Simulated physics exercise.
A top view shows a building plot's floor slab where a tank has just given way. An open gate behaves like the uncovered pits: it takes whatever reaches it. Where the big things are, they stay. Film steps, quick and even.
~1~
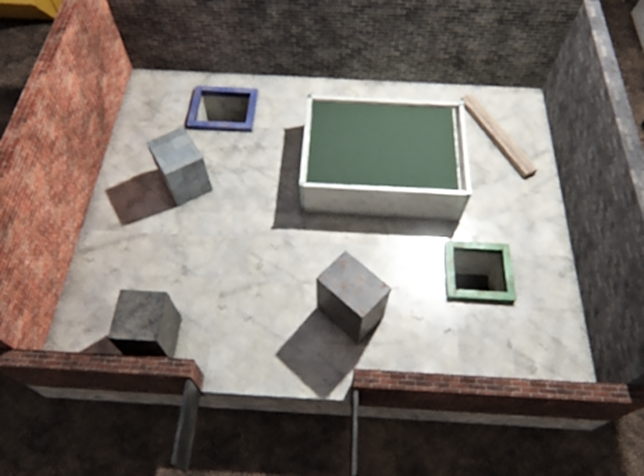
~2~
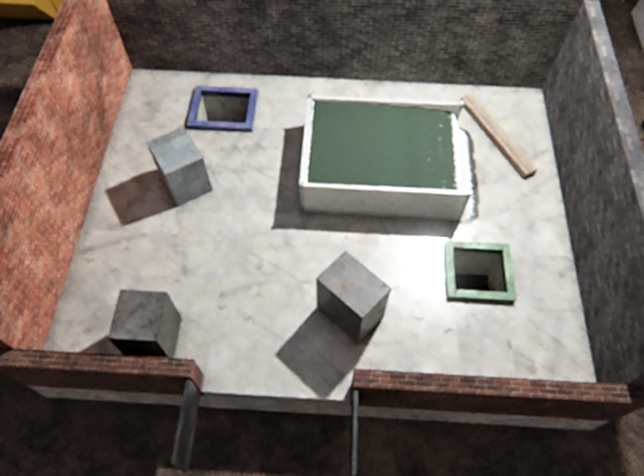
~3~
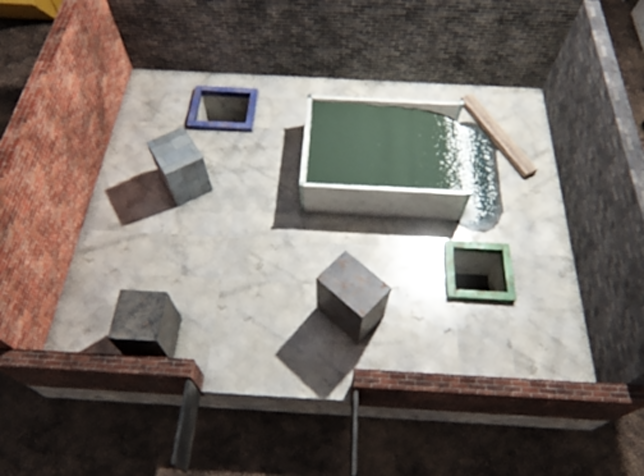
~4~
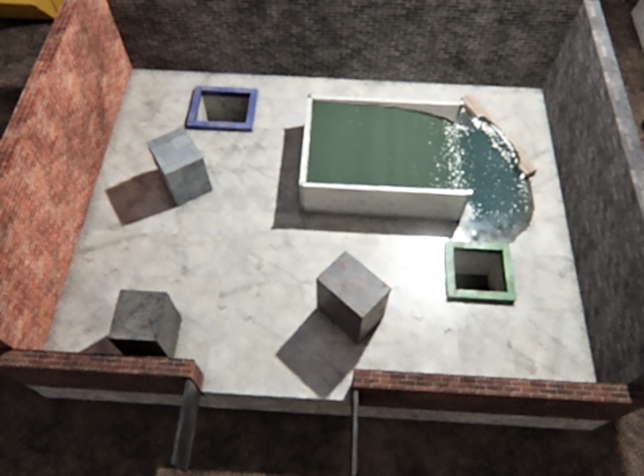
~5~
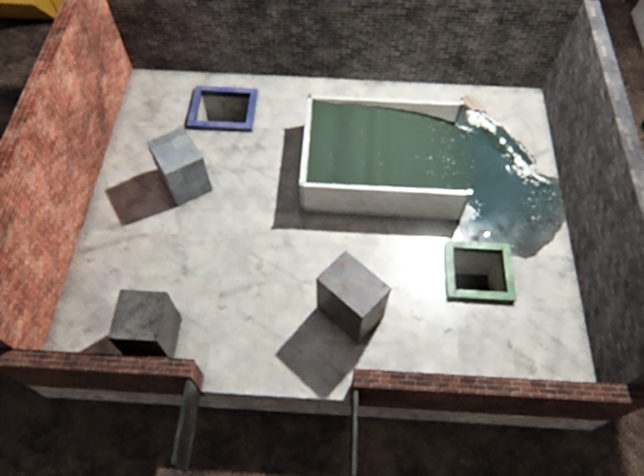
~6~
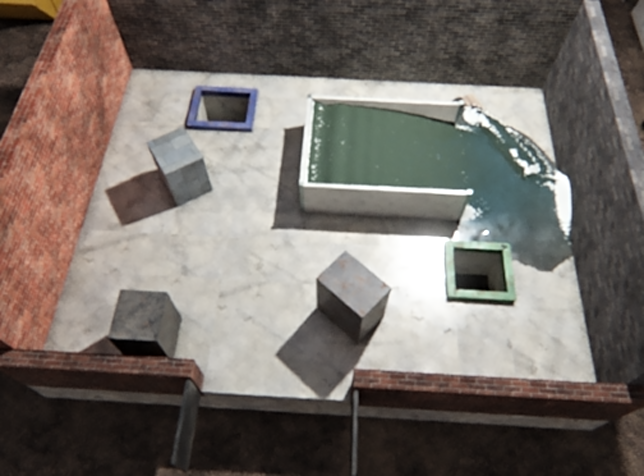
A white tank of green water opens on its right side and floods the floor.
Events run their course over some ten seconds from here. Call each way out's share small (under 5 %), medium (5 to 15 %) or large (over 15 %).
Small, medium or large: The gate gets a medium share; the blue pit gets a small share; the green pit gets a small share.
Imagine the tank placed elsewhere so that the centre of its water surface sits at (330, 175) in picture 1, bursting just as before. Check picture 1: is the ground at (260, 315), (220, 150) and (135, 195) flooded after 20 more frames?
In sequence: Unflooded, next unflooded, then unflooded.
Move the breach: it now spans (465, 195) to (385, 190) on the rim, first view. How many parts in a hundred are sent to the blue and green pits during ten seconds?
In percent: Blue 0, green 20.
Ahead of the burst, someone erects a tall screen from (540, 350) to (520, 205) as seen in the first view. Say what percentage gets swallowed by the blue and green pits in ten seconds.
The blue pit takes 4 per cent and the green pit 8 per cent.
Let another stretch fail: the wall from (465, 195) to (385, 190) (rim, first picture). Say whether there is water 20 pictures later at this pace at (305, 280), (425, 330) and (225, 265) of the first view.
So the first one is drenched, the next drenched, and the last drenched.
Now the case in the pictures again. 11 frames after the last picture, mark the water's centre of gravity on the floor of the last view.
The centre of mass sits at about (468, 184).
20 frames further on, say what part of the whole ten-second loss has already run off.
Somewhere around 5 per cent, I'd say.
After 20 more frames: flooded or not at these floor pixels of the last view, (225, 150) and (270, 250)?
Point 1: Unwetted; point 2: Unwetted.
A moment on, water covers 20 % of the floor; the gate 0 %, the blue pit 0 %, the green pit 0 %.
Next, water covers 25 % of the floor; the gate 0 %, the blue pit 0 %, the green pit 0 %.
Then, water covers 40 % of the floor; the gate 0 %, the blue pit 0 %, the green pit 1 %.
Later, water covers 75 % of the floor; the gate 3 %, the blue pit 2 %, the green pit 2 %.
In the end, water covers 95 % of the floor; the gate 7 %, the blue pit 2 %, the green pit 2 %.
